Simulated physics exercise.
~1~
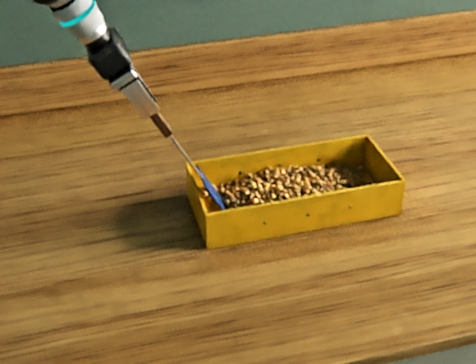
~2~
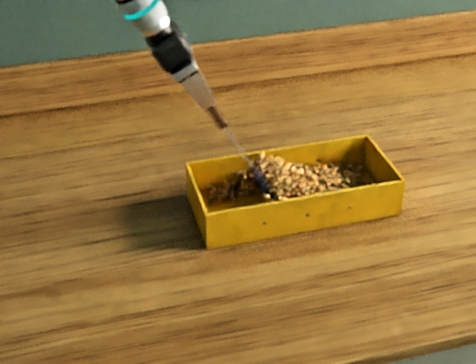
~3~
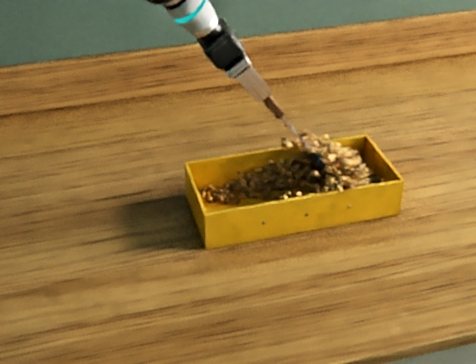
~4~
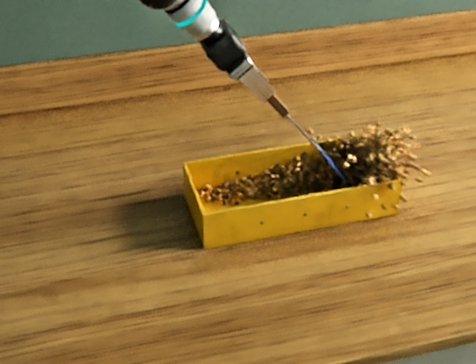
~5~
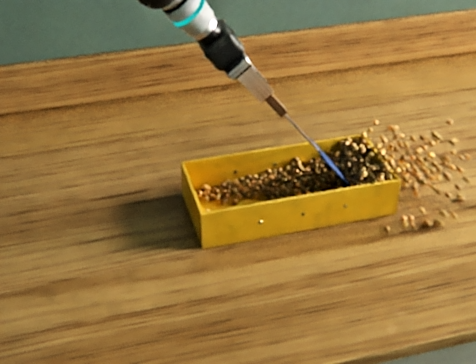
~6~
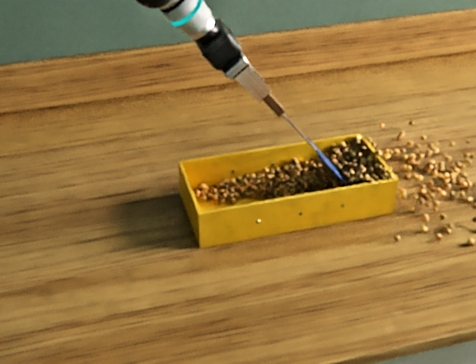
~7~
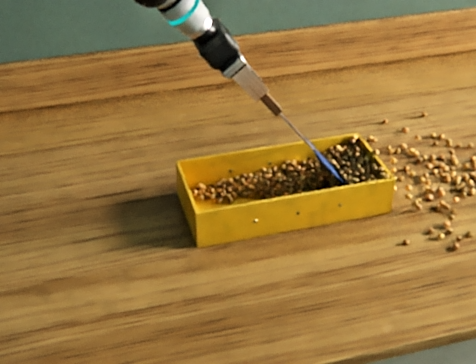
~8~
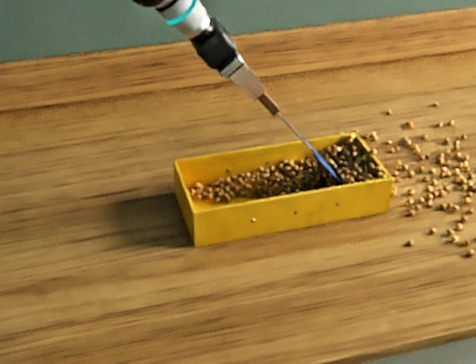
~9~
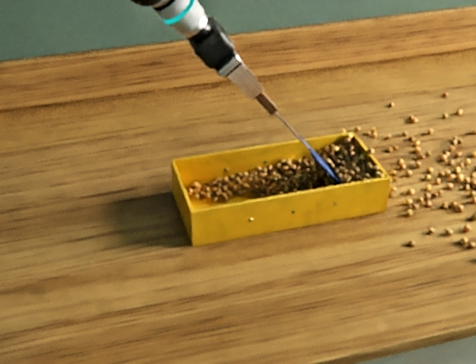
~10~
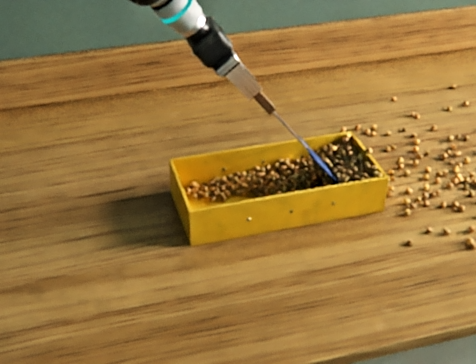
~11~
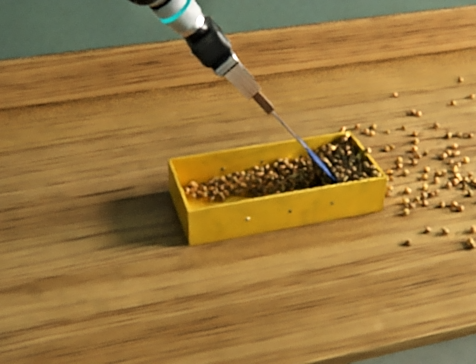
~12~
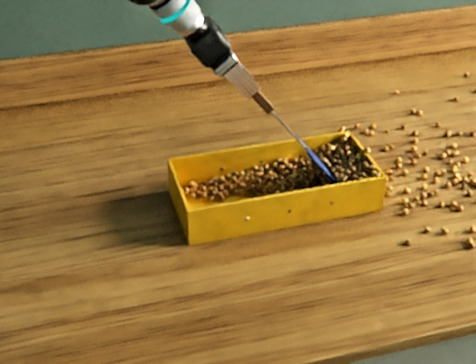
A robot arm holding a thin turner with a blue blade reaches into the left end of a yellow trough of dried chickpeas on a wooden table. The blade sweeps right through the load, pushing the chickpeas into a rising heap. Near the right end it halts, but the heap surges onward and a spray of chickpeas flies over the rim. They land on the table and scatter farther right, while the turner stays still among the rest. At the end, many chickpeas lie strewn beside the trough, though most remain inside, banked toward its right end.
